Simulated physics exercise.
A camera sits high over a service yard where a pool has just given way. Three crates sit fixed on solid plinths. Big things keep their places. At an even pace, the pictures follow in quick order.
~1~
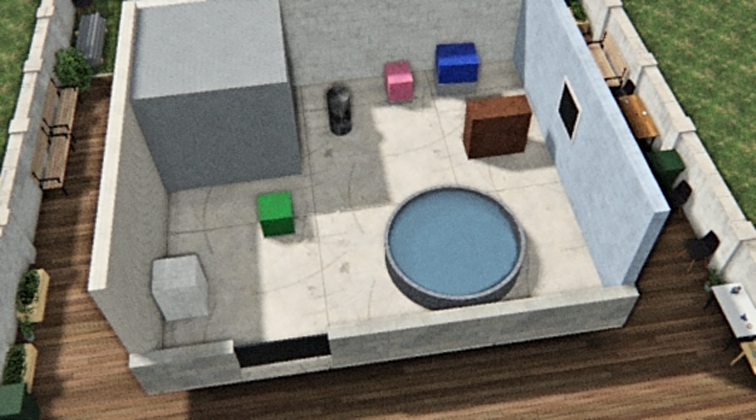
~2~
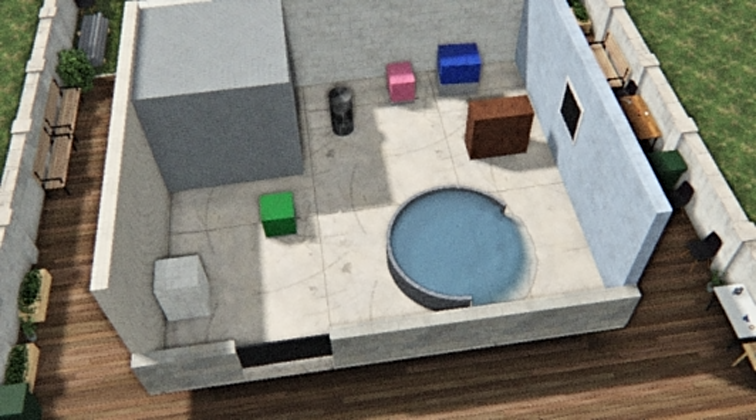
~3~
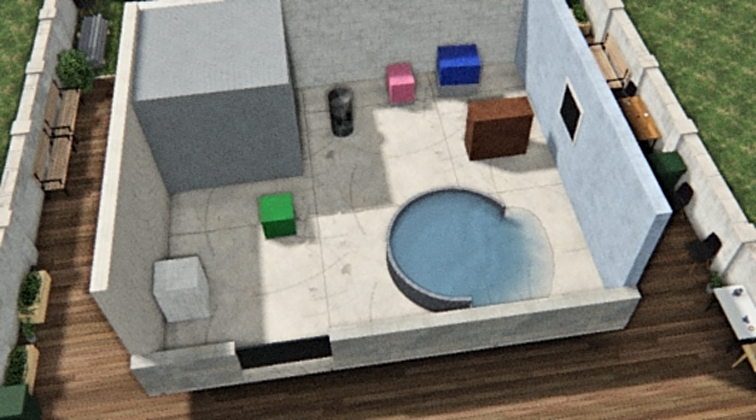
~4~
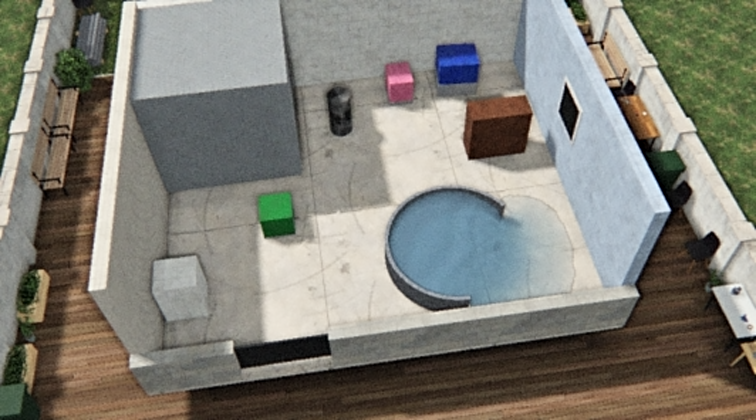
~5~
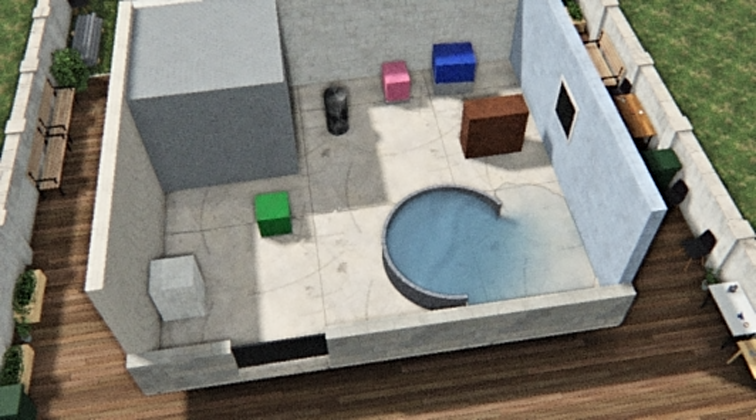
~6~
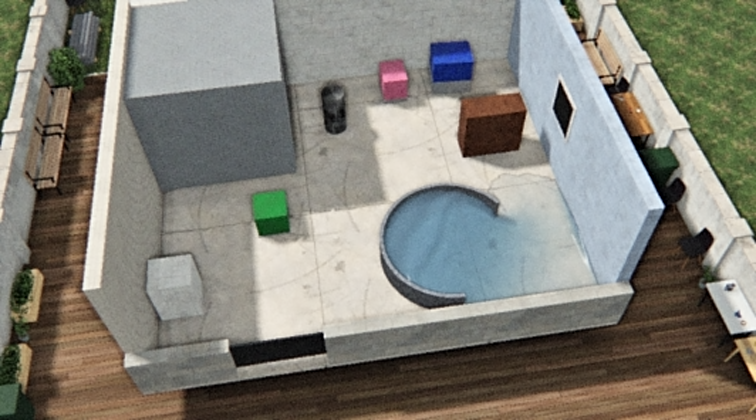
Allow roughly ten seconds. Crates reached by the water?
The blue crate ends up dry; the green crate ends up wet; the pink crate ends up dry.
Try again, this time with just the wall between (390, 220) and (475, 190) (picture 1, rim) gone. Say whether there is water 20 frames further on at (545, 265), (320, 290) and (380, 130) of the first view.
First spot unwetted, second unwetted, third drenched.
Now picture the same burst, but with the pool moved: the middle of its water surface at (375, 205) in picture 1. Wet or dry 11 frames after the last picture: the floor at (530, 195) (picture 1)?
At that place: Wet.
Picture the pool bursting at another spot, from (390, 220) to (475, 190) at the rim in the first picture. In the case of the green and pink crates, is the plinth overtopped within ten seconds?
First the green crate: It gets reached; then the pink crate: It gets reached.
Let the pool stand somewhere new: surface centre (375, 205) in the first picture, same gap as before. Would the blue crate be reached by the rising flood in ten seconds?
Blue crate: Untouched.
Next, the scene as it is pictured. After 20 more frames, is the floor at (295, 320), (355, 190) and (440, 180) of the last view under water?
Status per point, in sequence: Waterlogged, then unwetted, then waterlogged.
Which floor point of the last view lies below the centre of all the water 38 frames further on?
I reckon somewhere around (443, 214).
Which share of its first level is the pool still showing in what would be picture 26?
My figure is about 36 in a hundred.
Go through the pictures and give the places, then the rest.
The first frame shows the round tank at (454, 241) is whole and still.
In the second frame, the front is at a hidden place, out from the gap at (518, 270).
In the third frame, water pours out at (518, 272) and has run to (518, 210).
In the fourth frame, water pours out at (517, 272) and has run to (528, 200).
In the fifth frame, the front is at (524, 188), out from the gap at (513, 270).
In the sixth frame, the front is at (557, 186), out from the gap at (511, 269).
A moment on, water covers 15 % of the floor; the blue crate not reached, the green crate not reached, the pink crate not reached.
Next, water covers 20 % of the floor; the blue crate not reached, the green crate not reached, the pink crate not reached.
Then, water covers 35 % of the floor; the blue crate water round its plinth, the green crate not reached, the pink crate not reached.
Later, water covers 70 % of the floor; the blue crate water round its plinth, the green crate water round its plinth, the pink crate water round its plinth.
In the end, water covers 90 % of the floor; the blue crate stayed above the water, the green crate was topped, the pink crate stayed above the water.
